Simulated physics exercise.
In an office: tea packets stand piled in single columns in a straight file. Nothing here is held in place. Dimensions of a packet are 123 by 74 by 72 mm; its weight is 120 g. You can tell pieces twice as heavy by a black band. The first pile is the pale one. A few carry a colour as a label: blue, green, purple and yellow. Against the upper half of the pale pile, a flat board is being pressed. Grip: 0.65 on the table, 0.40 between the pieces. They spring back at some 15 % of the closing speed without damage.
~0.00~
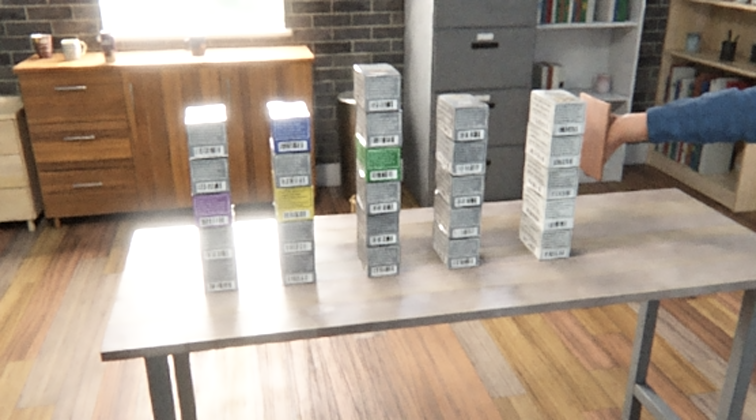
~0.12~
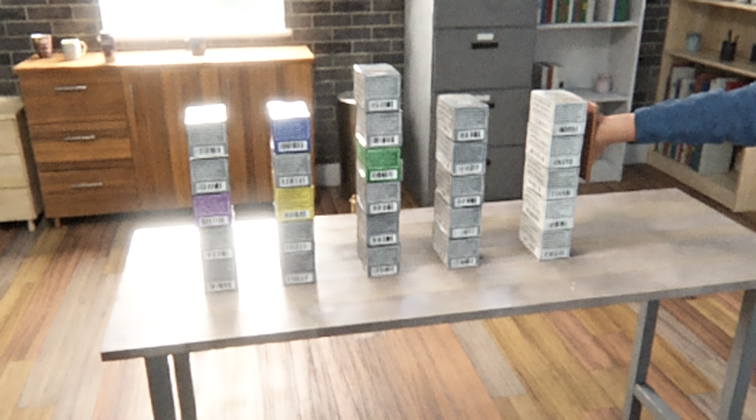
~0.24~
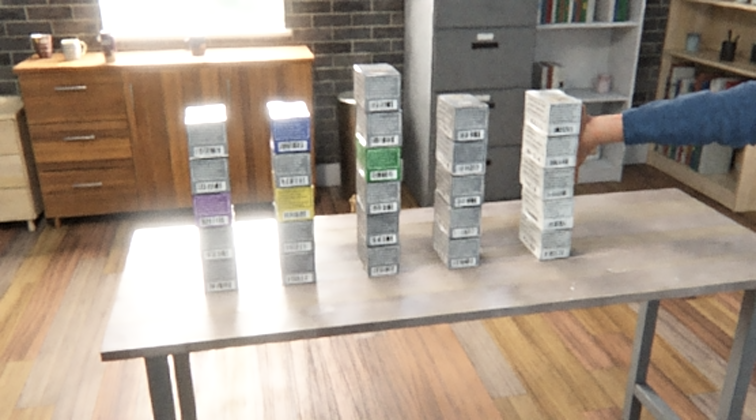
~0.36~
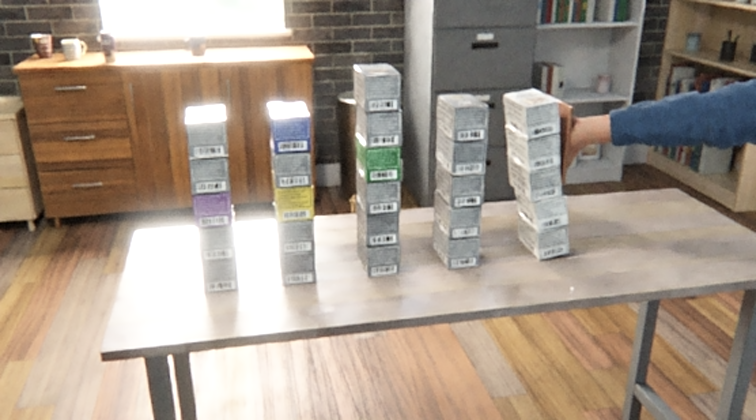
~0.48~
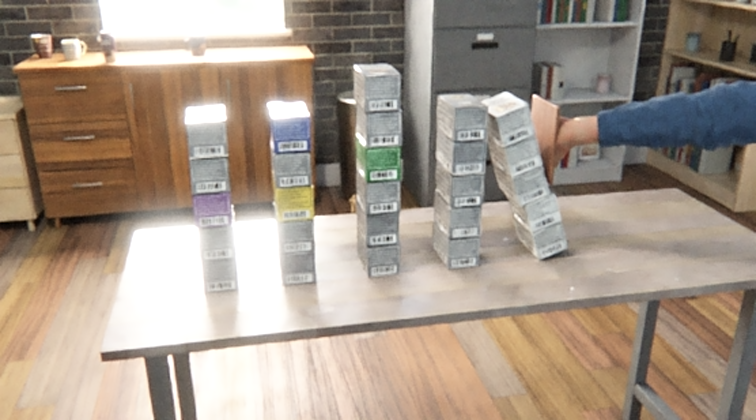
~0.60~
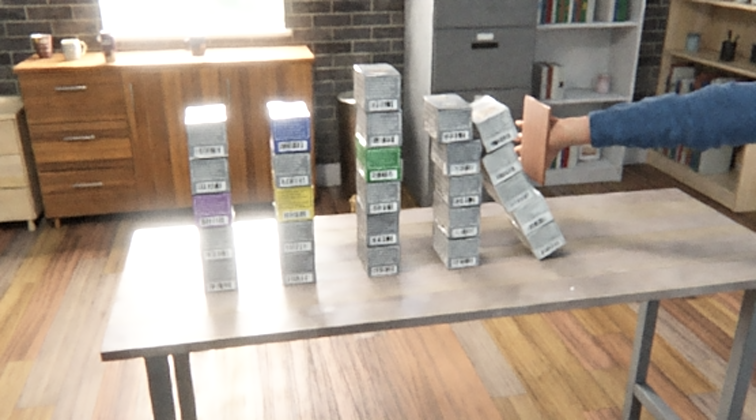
In this clip, a hand presses a flat board leftward against the upper part of the pale pile at the right of five stacks of packets; the pile bends and leans left, touching the neighboring stack, whose top shifts slightly.
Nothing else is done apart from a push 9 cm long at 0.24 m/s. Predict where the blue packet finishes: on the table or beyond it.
The blue packet finishes beyond the table.
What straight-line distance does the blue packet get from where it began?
Around 144 cm, start to finish.
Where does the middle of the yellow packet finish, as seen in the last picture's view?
Near (151, 270).
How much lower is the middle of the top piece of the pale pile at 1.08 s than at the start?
12 cm.
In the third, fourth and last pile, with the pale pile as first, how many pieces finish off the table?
From the third pile 2, from the fourth pile 2 and from the last pile 4.
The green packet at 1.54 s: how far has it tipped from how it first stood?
Some 50°.
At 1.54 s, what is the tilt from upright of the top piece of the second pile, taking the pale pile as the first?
The top piece is tilted around 20°.
Around 1.08 s, 5 of the pale pile down; none of the 21 other packets off the table, 12 disturbed; blue packet displaced 6 mm; green packet tipped 16°.
Around 1.54 s, 5 of the pale pile down; none of the 21 other packets off the table, 19 disturbed; blue packet tipped 50°, 11 cm lower; yellow packet tipped 52°, 57 mm lower.
Around 2.22 s, 5 of the pale pile down; 6 of the 21 other packets off the table; blue packet tipped 63°, 1.01 m lower; yellow packet upside down.
Finally (2.7 s), 5 of the pale pile down; 8 of the 21 other packets off the table; blue packet on its side; yellow packet upside down; green packet on its side. Seen by the last camera, middles, yellow packet near (151, 270).
